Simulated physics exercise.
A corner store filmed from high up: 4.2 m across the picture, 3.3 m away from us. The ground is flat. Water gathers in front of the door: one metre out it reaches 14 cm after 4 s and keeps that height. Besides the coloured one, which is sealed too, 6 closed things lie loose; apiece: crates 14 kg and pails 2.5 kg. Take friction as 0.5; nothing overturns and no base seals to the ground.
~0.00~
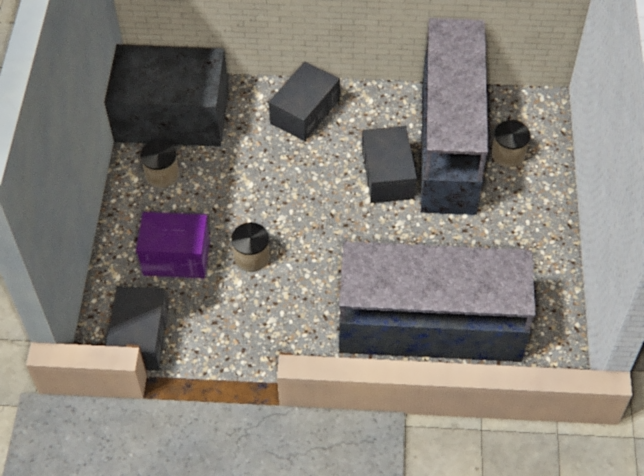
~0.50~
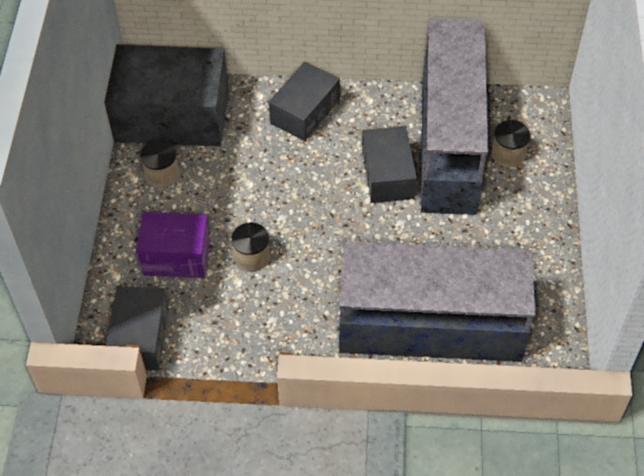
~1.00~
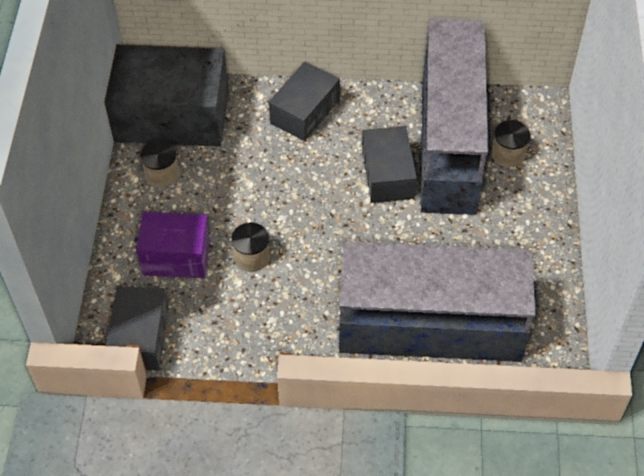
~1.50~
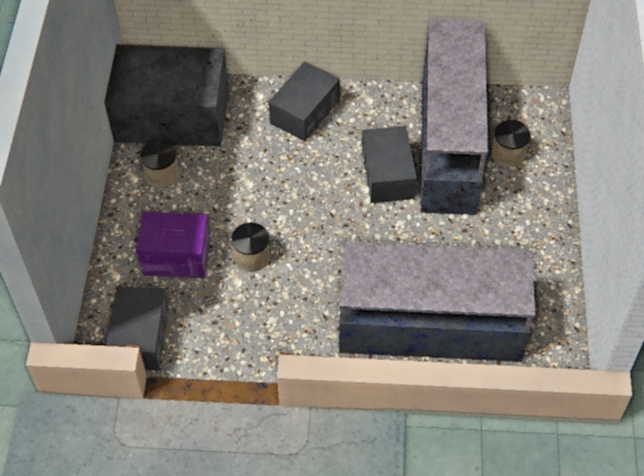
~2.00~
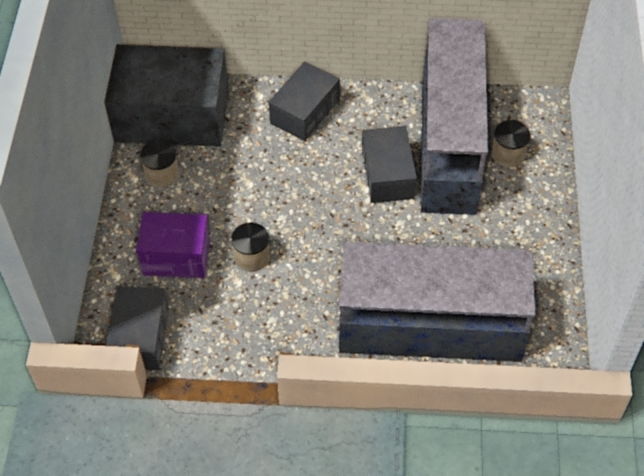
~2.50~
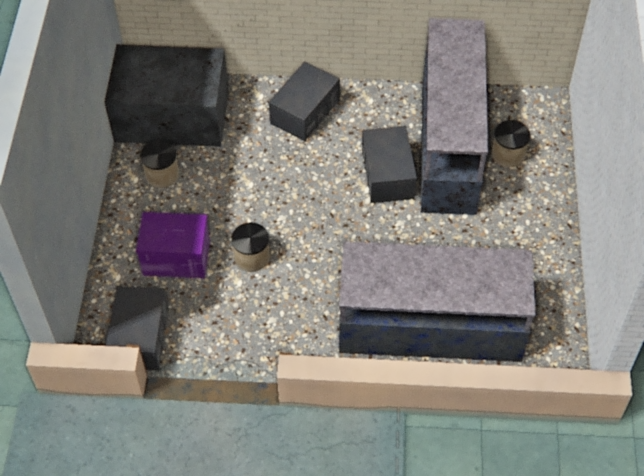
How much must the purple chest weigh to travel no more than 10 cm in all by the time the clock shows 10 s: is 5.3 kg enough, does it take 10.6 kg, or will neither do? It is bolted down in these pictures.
For it, neither weight holds it.
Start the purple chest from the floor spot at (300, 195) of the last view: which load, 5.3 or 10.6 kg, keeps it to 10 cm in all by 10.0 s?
Neither holds.
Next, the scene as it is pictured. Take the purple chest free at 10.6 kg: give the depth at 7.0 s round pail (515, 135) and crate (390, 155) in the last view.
About 0 and 4 cm.
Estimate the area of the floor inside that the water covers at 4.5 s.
Roughly 3.5 m2.
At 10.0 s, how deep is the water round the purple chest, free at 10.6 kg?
About 7 cm.
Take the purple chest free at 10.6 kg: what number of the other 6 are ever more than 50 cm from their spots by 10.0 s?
That makes 1.
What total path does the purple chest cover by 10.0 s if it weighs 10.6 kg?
Some 80 cm in all.
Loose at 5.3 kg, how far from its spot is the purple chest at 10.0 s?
Roughly 100 cm.
After 3.5 s the purple chest would be 0 cm from its start with 5.3 kg and 0 cm from its start with 10.6 kg; 0 cm of water round it then.
After 4.5 s the purple chest would be 28 cm from its start with 5.3 kg and 9 cm from its start with 10.6 kg; 3 cm of water round it then.
After 7.0 s the purple chest would be 79 cm from its start with 5.3 kg and 54 cm from its start with 10.6 kg; 3 cm of water round it then.
After 10.0 s the purple chest would be 93 cm from its start with 5.3 kg and 77 cm from its start with 10.6 kg; 7 cm of water round it then.
